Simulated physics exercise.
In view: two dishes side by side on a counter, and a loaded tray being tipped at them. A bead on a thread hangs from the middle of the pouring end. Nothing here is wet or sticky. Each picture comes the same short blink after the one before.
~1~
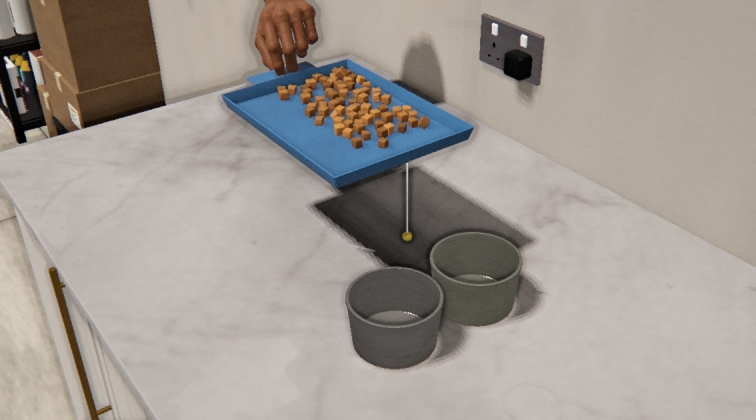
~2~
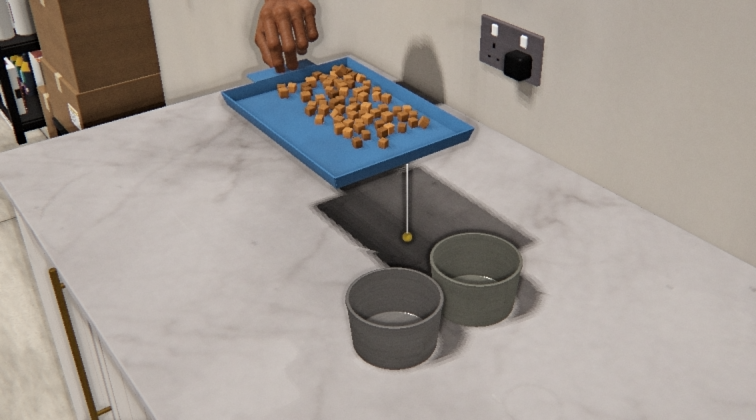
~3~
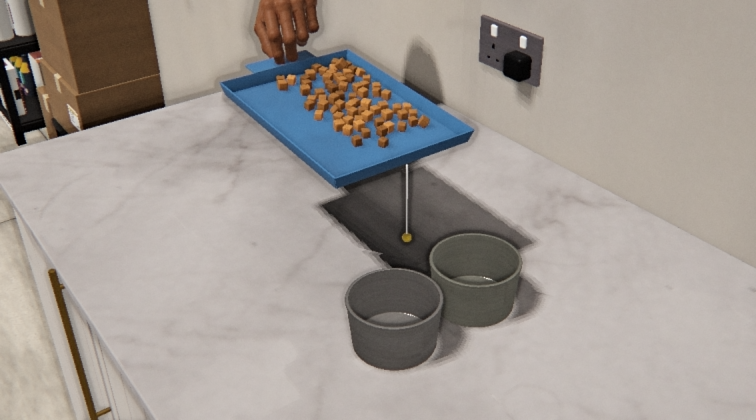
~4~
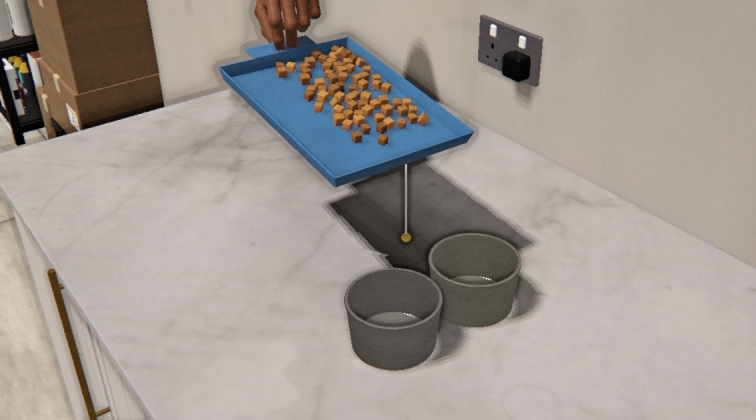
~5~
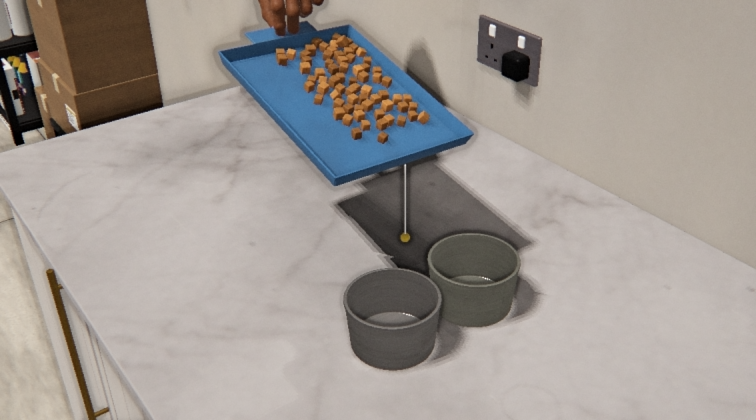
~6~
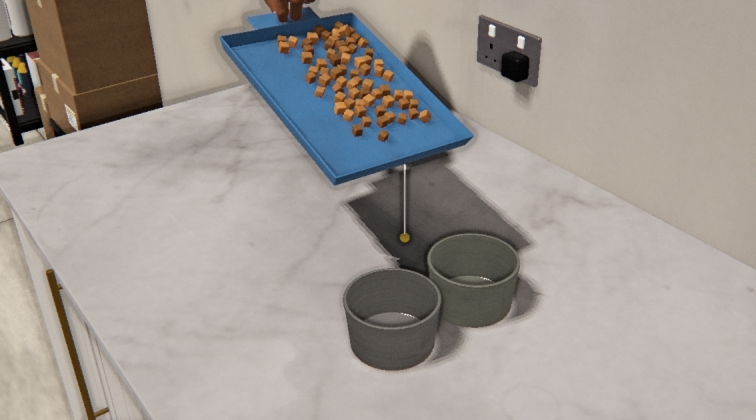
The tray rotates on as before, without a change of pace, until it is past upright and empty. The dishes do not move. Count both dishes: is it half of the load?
The two hold over half of the load.
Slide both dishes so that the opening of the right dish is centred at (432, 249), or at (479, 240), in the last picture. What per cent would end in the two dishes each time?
Near 30 % and 80 %.
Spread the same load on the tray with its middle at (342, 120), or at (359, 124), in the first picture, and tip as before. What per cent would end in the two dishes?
About 70 and 70 per cent.
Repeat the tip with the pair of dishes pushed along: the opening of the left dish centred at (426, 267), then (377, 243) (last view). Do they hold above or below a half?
One: More than half. Two: Below a half.
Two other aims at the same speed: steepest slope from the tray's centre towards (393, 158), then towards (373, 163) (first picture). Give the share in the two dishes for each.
About 90 and 70 per cent.
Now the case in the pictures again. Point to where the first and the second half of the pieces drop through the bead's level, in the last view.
At about (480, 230), then at (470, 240).
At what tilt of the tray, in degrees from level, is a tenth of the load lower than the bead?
Roughly 85°.
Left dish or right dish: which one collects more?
It is the right dish.
Just after the last frame, tray tipped steeply; almost all on the tray; just a few in the right dish; just a few in the air.
A moment on, tray tipped past a quarter turn; the larger part on the tray; about a tenth in the left dish; about a tenth in the right dish; just a few outside both; about a tenth in the air.
Further on, tray tipped past a quarter turn; about a tenth in the left dish; roughly half in the right dish; roughly a third outside both; just a few in the air.
When it is over, tray tipped past a quarter turn; about a tenth in the left dish; roughly half in the right dish; roughly a third outside both; just a few in the air.
